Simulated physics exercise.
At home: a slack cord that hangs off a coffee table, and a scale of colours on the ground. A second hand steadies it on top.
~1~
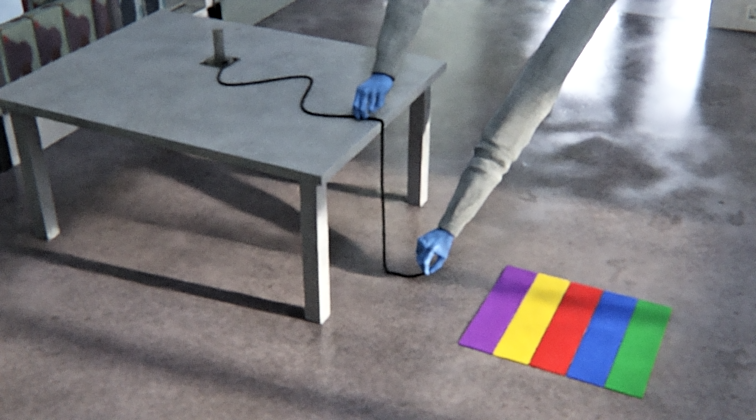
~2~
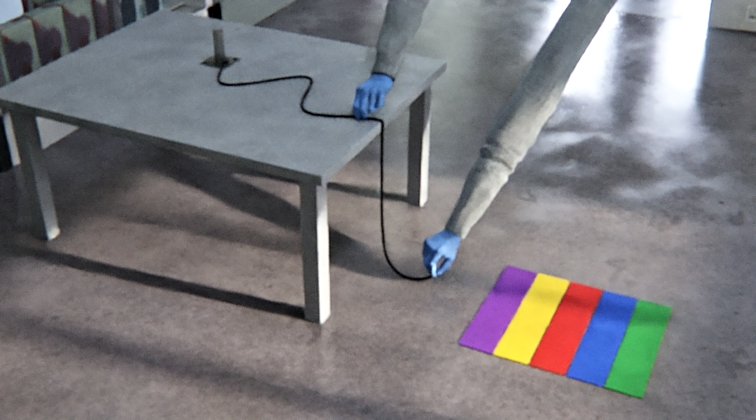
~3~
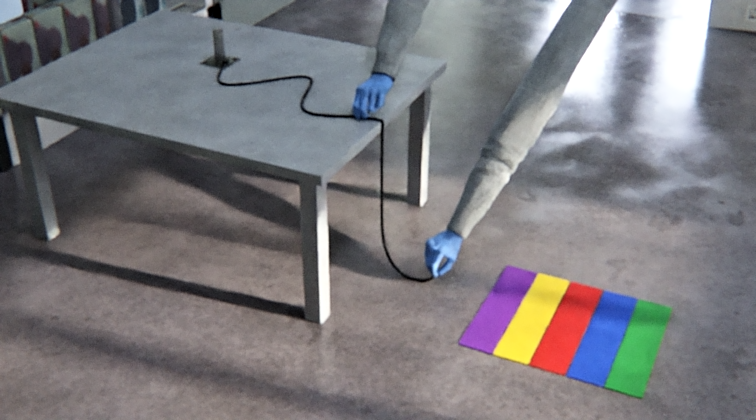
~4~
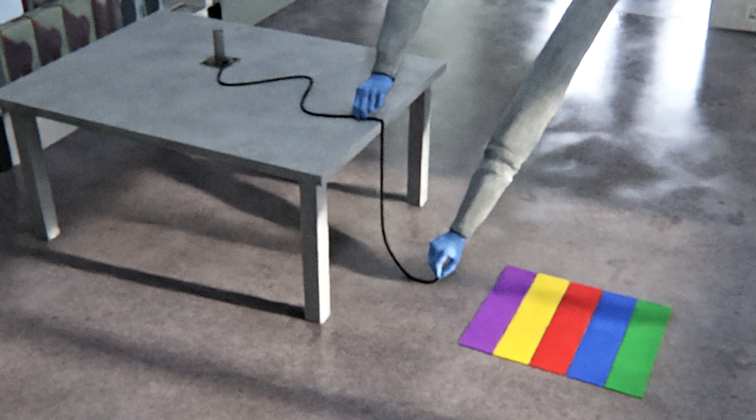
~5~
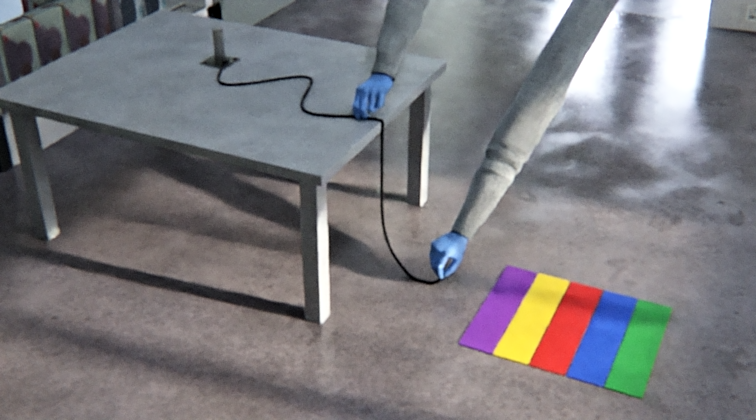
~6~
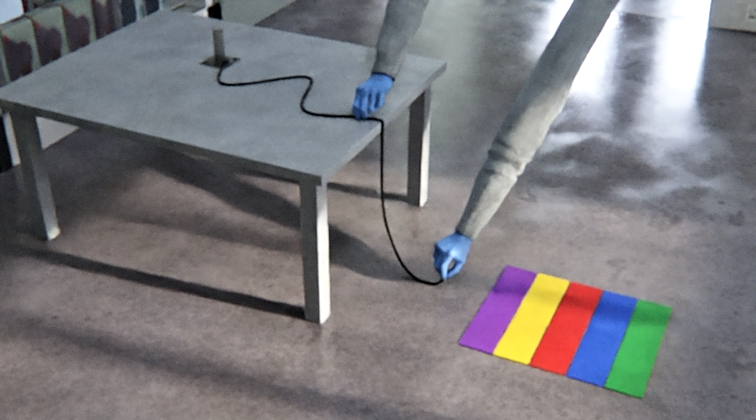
On a concrete-like floor beside a table, a gloved hand draws a black cord's end slightly right.
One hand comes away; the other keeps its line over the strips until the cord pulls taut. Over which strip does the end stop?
The end stops over the green strip.
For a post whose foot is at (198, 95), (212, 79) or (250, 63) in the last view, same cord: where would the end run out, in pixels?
In that order: (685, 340), (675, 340) and (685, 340).
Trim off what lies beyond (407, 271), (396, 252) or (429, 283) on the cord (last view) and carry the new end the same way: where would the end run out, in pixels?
Try by try, around (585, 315), (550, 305) and (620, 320).
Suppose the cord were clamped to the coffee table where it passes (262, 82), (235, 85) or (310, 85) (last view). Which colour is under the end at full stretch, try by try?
One after the other, blue; blue; red.
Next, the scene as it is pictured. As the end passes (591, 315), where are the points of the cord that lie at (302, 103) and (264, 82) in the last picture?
The first at (388, 115), the second at (302, 84).
A little later, end near (591, 315); over blue.
Next, end near (627, 325); over green.
When it is tight, end near (650, 331); over green. It gets as far as the green strip.
